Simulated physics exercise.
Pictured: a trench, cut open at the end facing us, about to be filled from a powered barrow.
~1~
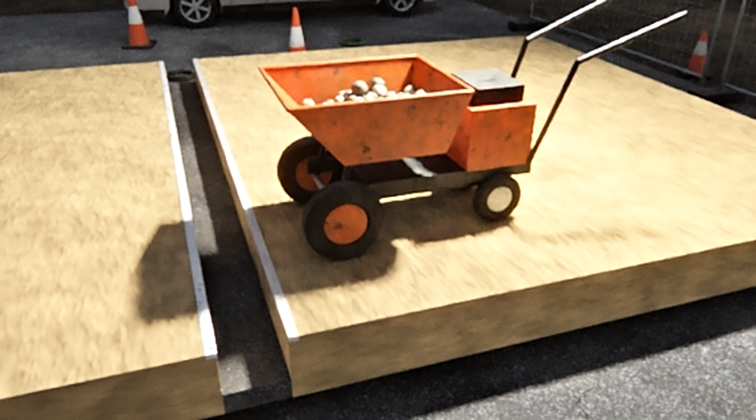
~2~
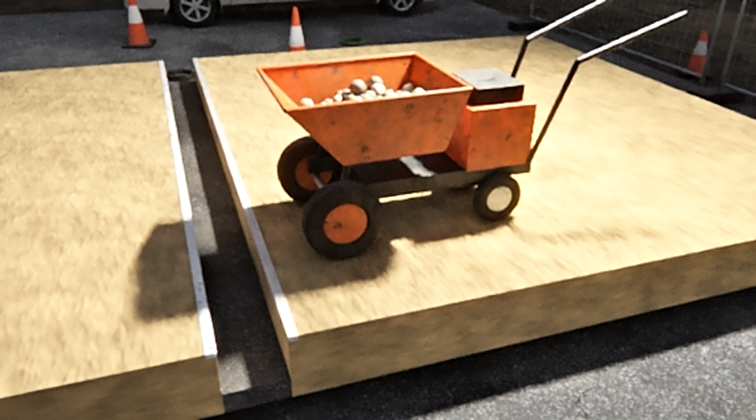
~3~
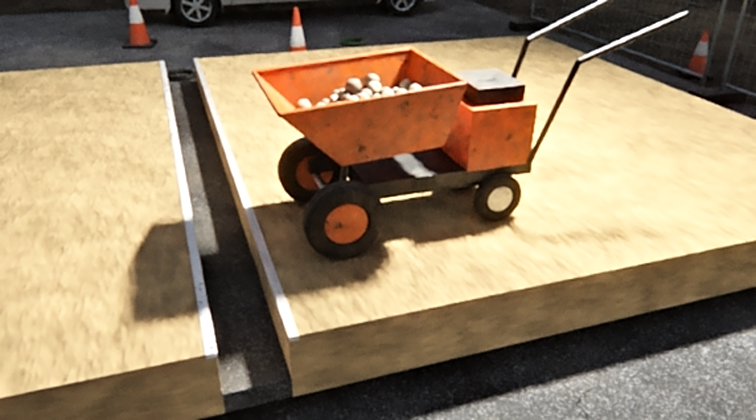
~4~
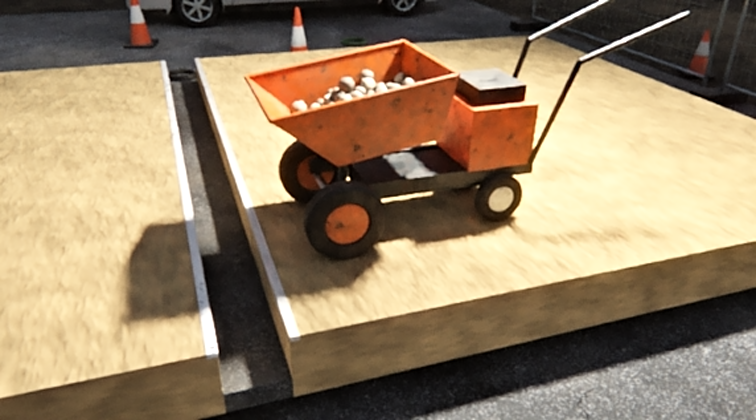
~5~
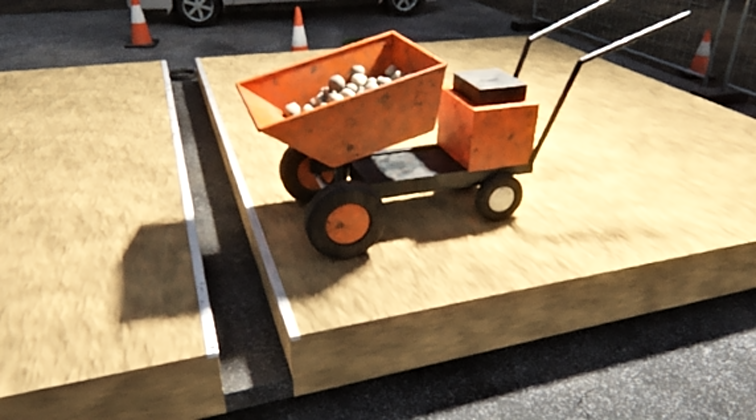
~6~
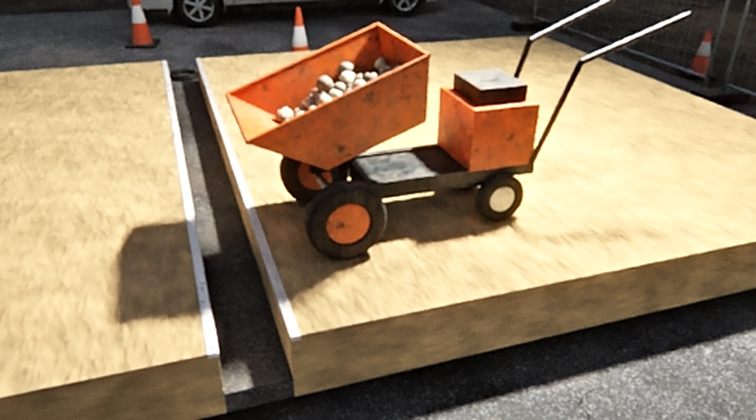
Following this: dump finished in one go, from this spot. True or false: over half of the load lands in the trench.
False.
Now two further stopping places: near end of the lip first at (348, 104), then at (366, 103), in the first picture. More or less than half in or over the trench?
Stop 1: Beyond half. Stop 2: Beyond half.
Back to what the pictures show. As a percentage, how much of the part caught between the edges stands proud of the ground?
Share: Around 30 %.
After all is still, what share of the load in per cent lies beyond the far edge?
I'd put it at some 80 per cent of the load.
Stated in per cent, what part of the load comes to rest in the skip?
5 per cent, roughly.
Soon, skip tipped steeply; all in the skip.
A while on, skip tipped right over; most in the skip; a stray few in or heaped over the trench; a small part beyond it; a stray few falling.
Towards the end, skip tipped right over; about a quarter in the skip; a stray few in or heaped over the trench; most beyond it.
Finally, skip tipped right over; a small part in the skip; a small part in or heaped over the trench; most beyond it.
